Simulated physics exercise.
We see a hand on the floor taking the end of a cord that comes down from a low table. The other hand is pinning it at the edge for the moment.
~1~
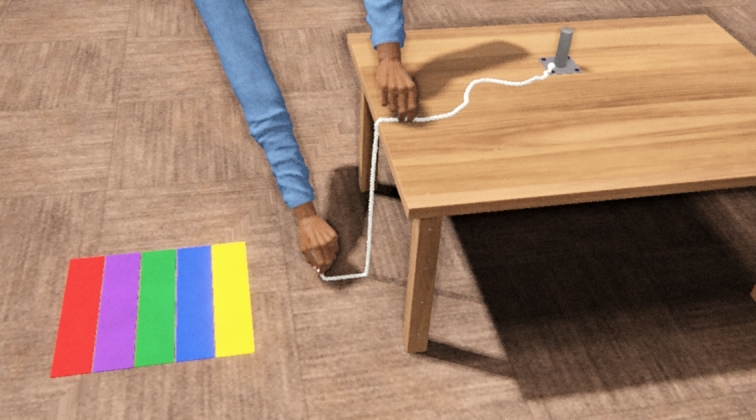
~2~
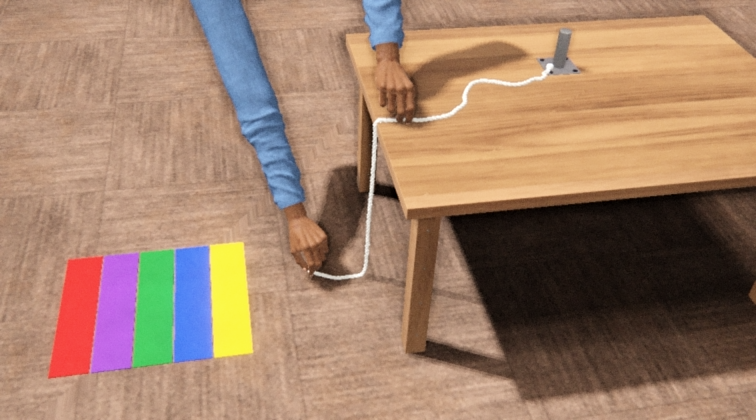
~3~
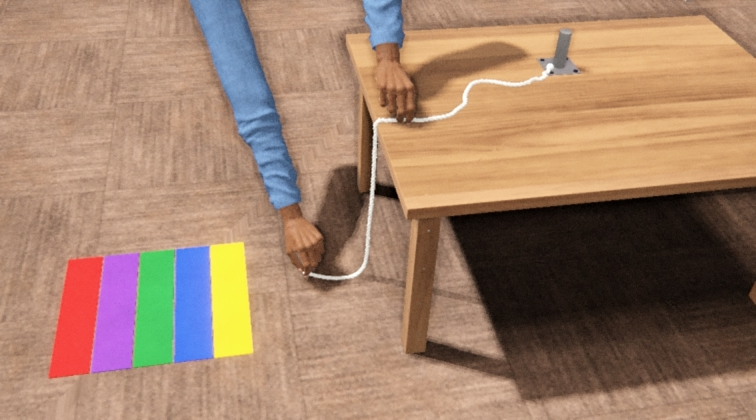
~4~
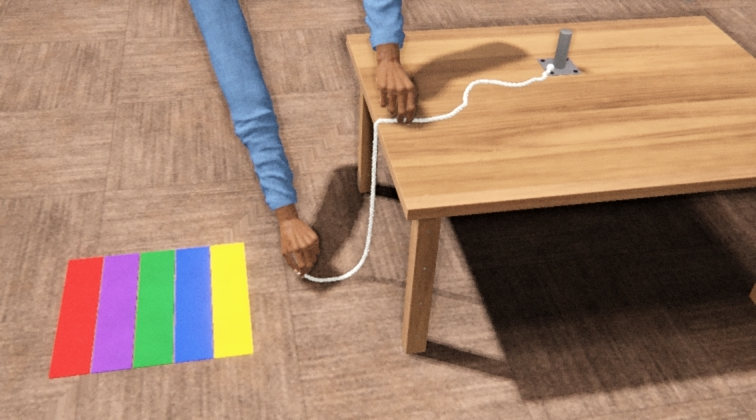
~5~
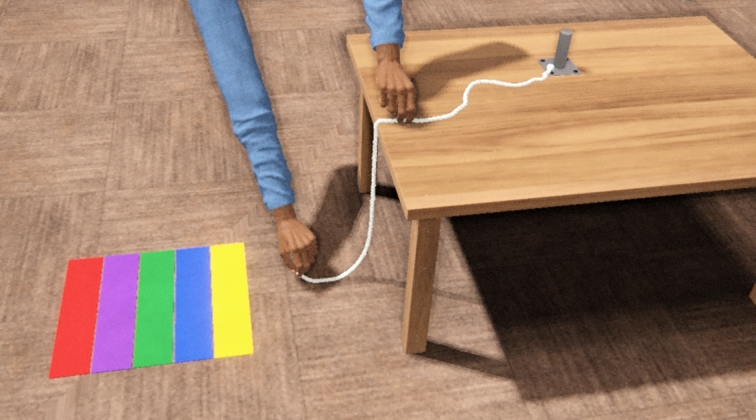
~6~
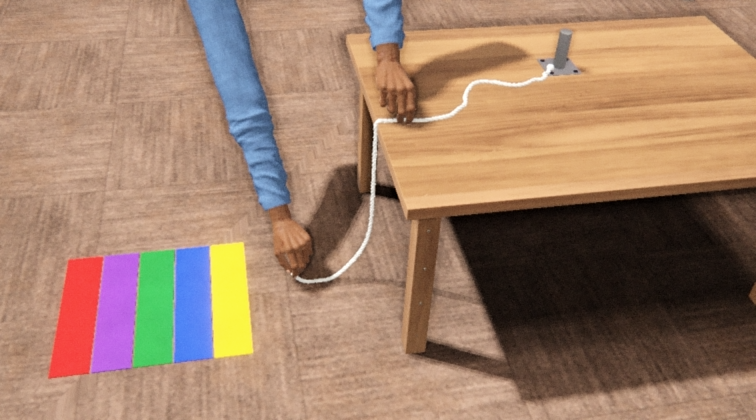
Beside a low wooden table, a hand draws a white cord's end slightly left.
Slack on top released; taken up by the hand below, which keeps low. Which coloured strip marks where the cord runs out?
Green.
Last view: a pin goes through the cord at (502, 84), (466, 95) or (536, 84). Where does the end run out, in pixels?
In order of the tries: About (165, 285), then (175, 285), then (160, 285).
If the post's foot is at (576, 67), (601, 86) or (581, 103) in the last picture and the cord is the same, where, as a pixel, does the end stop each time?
Approximate pixels in order: (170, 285), (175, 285), (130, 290).
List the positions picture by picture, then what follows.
End (319, 270); yellow (234, 332); blue (195, 337); green (155, 342); purple (115, 347); red (74, 352), in the first frame.
End (309, 271); cord through (535, 79) (471, 85) (433, 119) (375, 144) (370, 210) (366, 265), in the second frame.
End (305, 272), in the third frame.
End (300, 272); cord through (535, 80) (471, 86) (434, 119) (375, 144) (372, 210) (360, 265), in the fourth frame.
End (298, 273), in the fifth frame.
End (293, 273); cord through (535, 80) (471, 86) (434, 119) (375, 144) (372, 210) (350, 263), in the sixth frame.
Soon after, end near (218, 281); over yellow.
After that, end near (173, 286); over blue.
At the stop, end near (147, 289); over green. It gets as far as the green strip.
